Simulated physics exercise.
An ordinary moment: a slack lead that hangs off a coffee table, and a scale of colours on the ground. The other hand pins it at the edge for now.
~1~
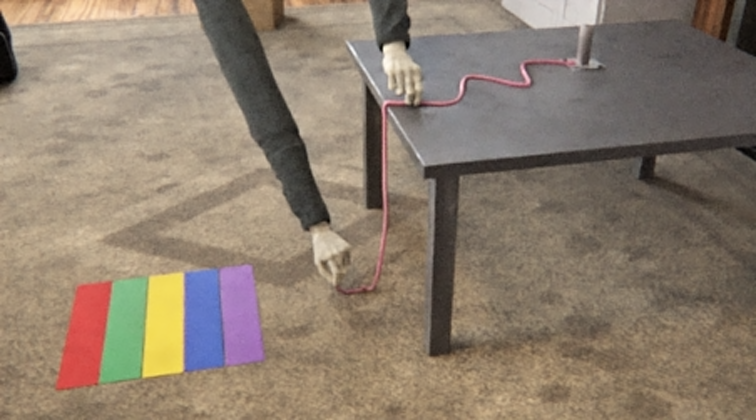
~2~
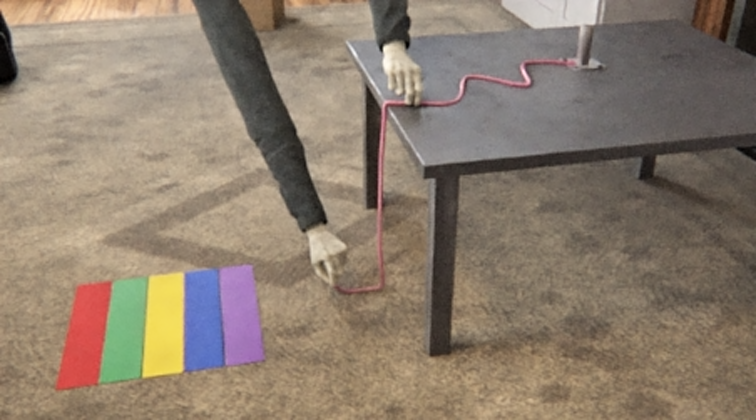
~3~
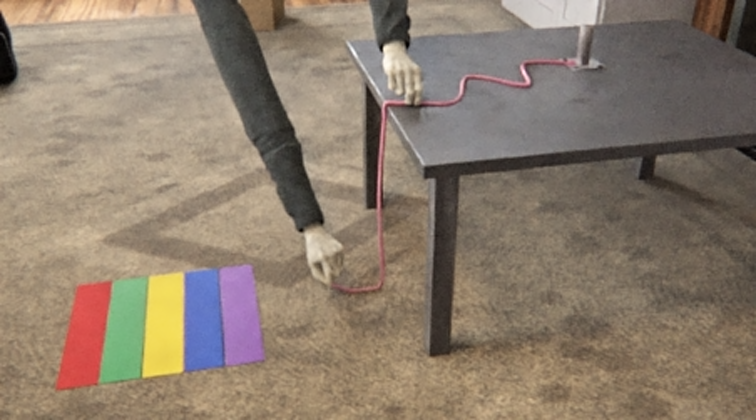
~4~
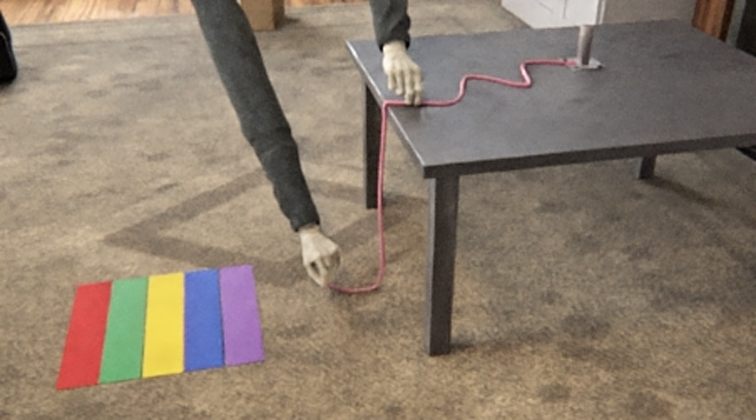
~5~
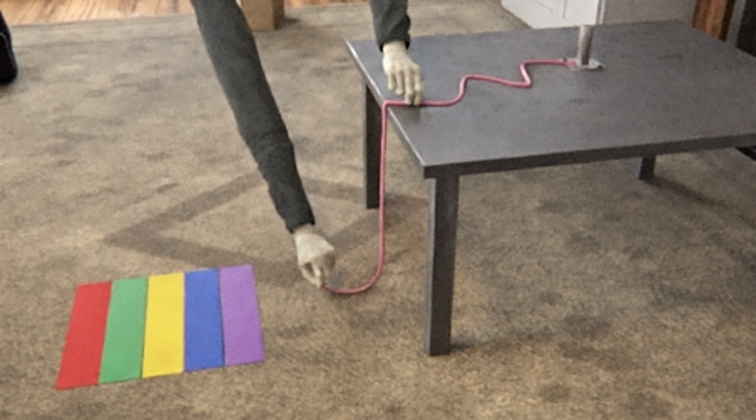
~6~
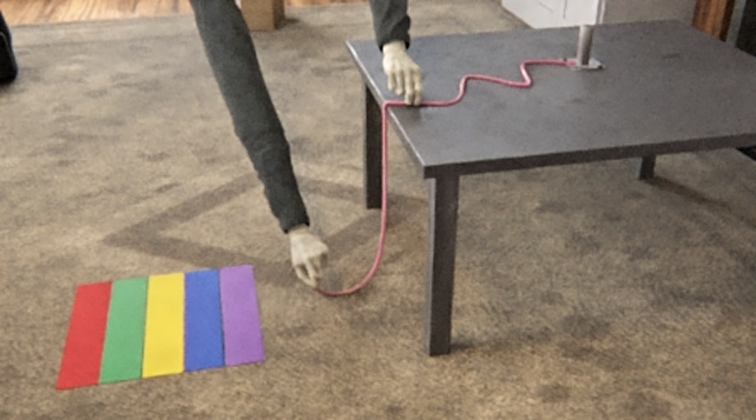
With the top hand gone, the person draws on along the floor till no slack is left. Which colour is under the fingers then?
It halts on the red strip.
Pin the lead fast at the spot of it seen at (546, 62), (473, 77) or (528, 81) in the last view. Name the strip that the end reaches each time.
Try by try: Red; yellow; green.
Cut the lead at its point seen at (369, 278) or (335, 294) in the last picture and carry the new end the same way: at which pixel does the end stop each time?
In that order: (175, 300) and (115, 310).
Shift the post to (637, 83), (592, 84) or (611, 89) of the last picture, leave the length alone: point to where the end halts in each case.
About (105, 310), (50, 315) and (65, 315).
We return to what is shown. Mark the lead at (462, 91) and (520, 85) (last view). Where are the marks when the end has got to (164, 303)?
They go to (382, 103) and to (469, 82).
A little later, end near (164, 303); over yellow.
Next, end near (109, 309); over green.
When it is tight, end near (78, 313); over red. Over red.
